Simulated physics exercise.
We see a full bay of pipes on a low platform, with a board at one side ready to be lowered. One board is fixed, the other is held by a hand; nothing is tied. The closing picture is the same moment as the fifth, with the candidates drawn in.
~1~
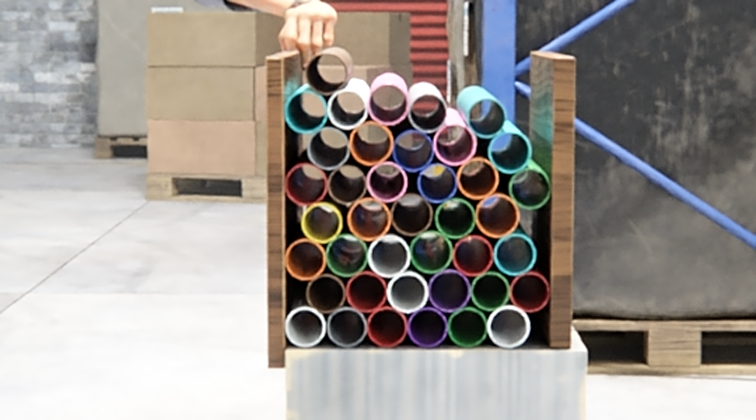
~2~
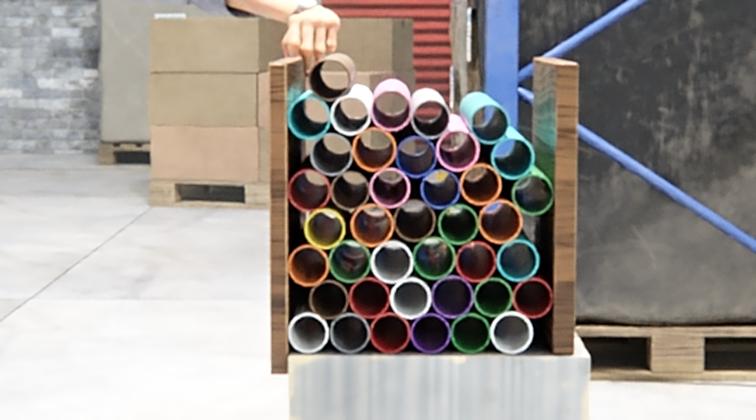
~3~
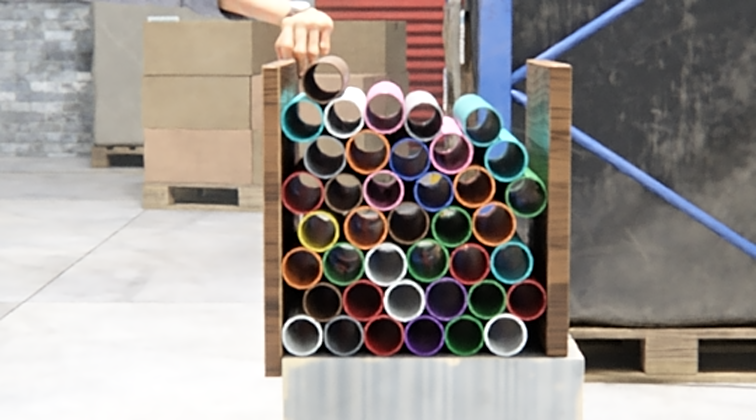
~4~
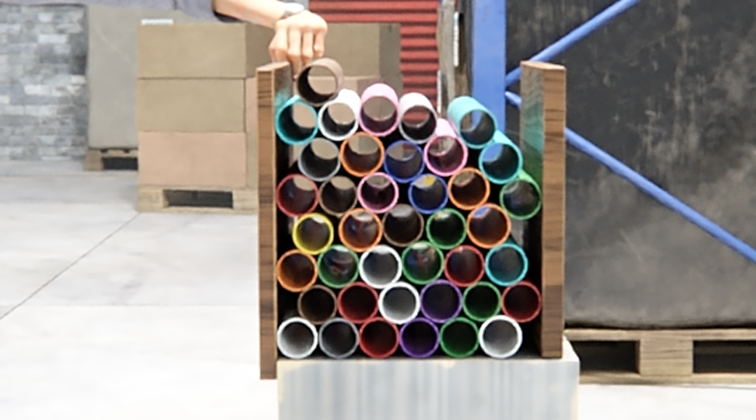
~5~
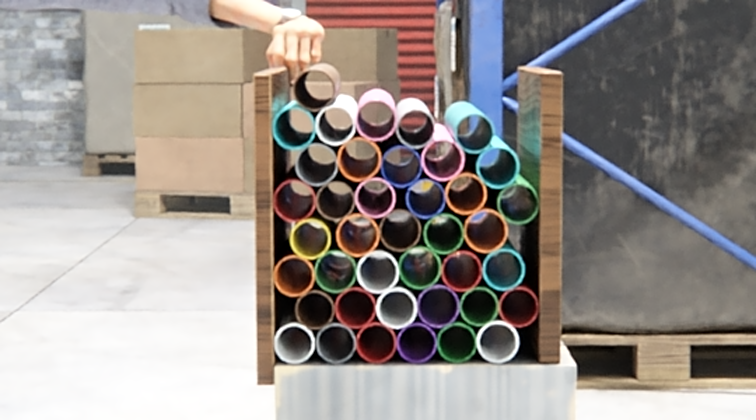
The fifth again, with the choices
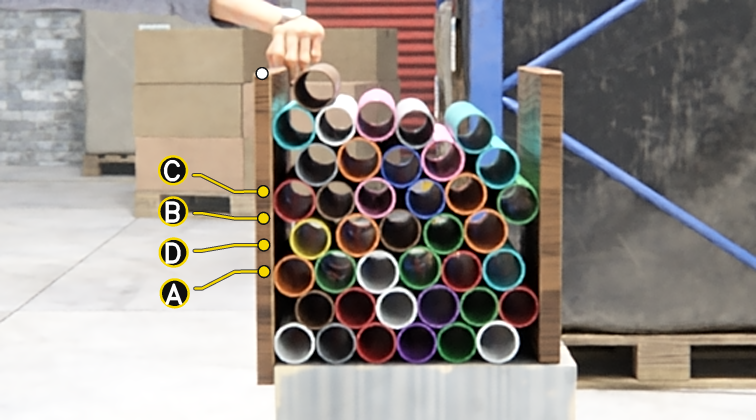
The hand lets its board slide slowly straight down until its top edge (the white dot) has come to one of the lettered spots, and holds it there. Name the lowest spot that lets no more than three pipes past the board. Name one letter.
Mark B is as low as it can go.
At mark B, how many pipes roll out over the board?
At B the number is two.
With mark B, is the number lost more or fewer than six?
Fewer than six.
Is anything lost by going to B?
Yes, at B.
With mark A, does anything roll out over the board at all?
At A: Yes.
On the marked copy, A at (264, 271); B at (264, 218); C at (264, 192); D at (264, 245); the white dot at (262, 73).
With B. Early on, top of the board (272, 139).
Further on, top of the board (273, 214).
At the end, top of the board (273, 218), two out over the board.
As for the rest, A more than three out over the board; C two out over the board; D more than three out over the board.
